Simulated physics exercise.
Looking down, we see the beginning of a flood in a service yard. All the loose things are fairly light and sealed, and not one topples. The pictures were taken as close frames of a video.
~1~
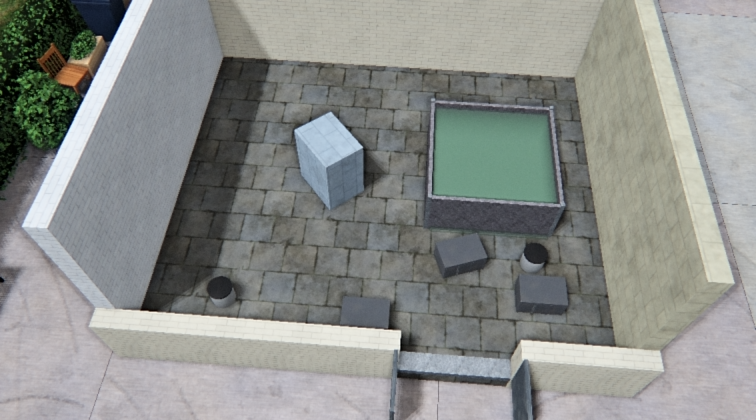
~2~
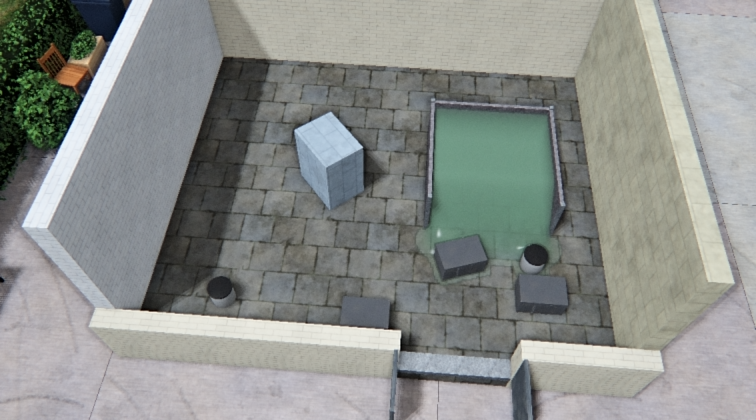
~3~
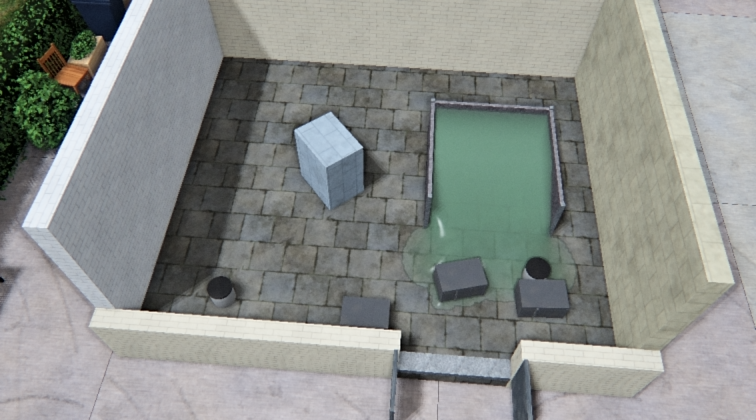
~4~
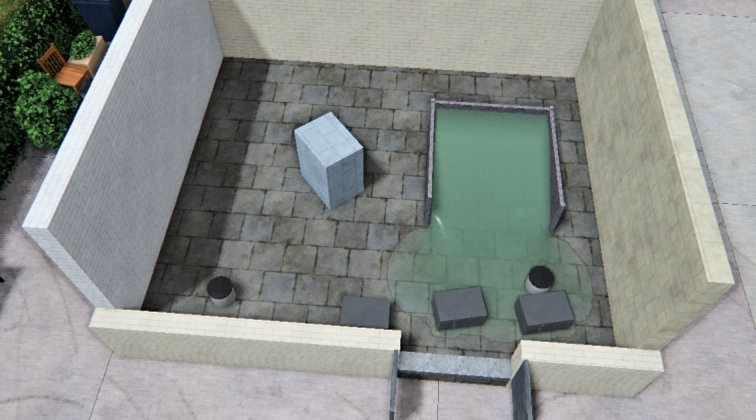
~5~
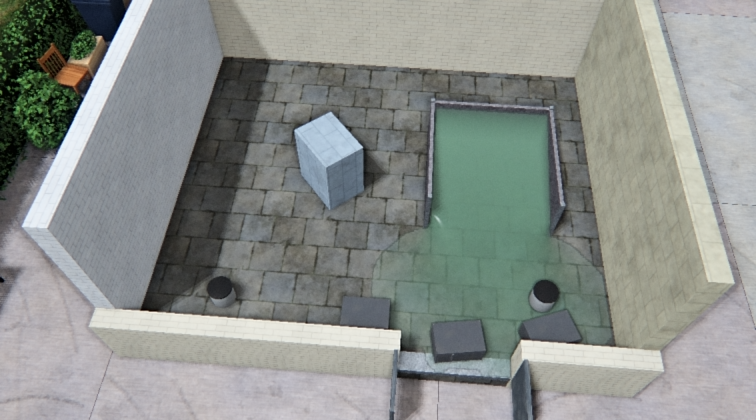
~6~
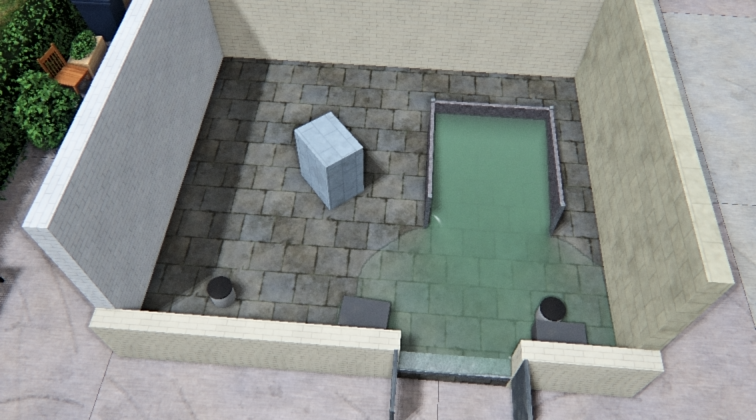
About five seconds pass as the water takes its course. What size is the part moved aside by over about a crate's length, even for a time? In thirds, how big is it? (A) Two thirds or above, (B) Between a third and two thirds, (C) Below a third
Answer: A.
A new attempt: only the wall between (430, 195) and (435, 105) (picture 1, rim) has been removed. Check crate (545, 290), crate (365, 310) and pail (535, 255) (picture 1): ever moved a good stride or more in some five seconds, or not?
Taking them in order, less than that, displaced that much, less than that.
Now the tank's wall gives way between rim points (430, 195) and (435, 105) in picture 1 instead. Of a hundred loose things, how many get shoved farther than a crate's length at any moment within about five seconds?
That works out to about 40 per cent of them.
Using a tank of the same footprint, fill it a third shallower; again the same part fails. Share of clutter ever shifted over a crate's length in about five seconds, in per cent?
100 per cent or so.
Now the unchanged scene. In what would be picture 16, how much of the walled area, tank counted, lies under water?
Some 40 per cent.
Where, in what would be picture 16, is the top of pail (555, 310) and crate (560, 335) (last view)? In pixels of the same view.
About (607, 267) and (590, 301).
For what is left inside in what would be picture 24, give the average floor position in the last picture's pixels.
Mean position: About (383, 214).
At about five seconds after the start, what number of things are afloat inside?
The total is 3.
A moment on, 3 of 5 are well off their spots; 2 afloat.
Next, 4 of 5 are well off their spots; 2 afloat.
Later, 5 of 5 are well off their spots; 3 afloat.
In the end, 5 of 5 are well off their spots, and 5 have been at some point; 3 afloat.
